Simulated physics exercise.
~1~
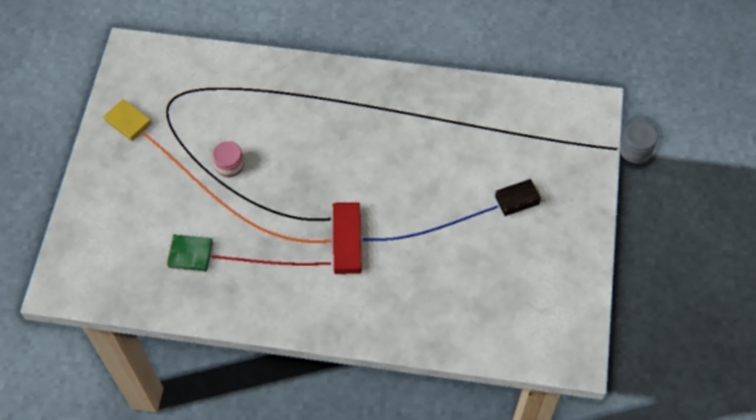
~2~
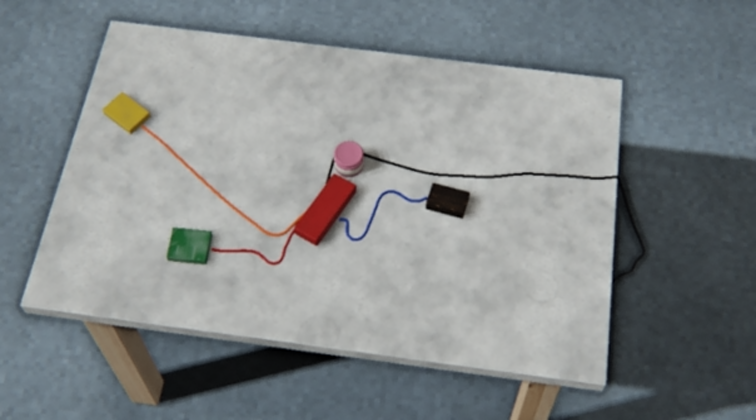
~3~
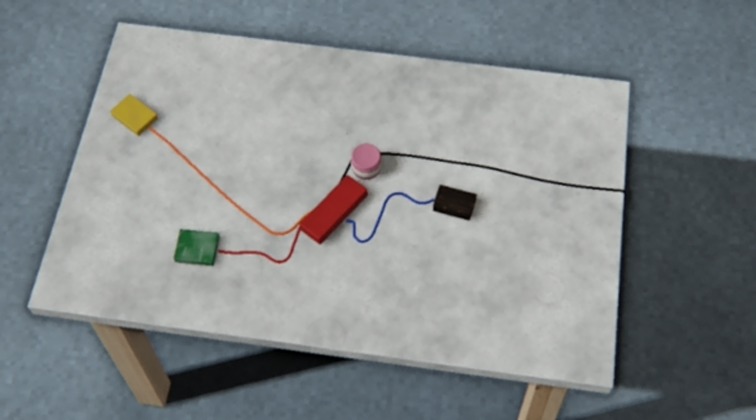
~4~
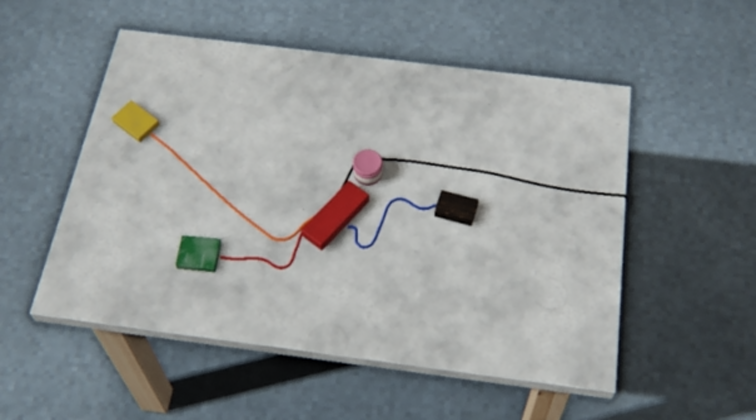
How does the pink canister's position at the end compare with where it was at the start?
It began on the left part of the table, between the yellow block and the red strip. By the end it sat farther right, near the middle of the table, just above the tilted red strip.
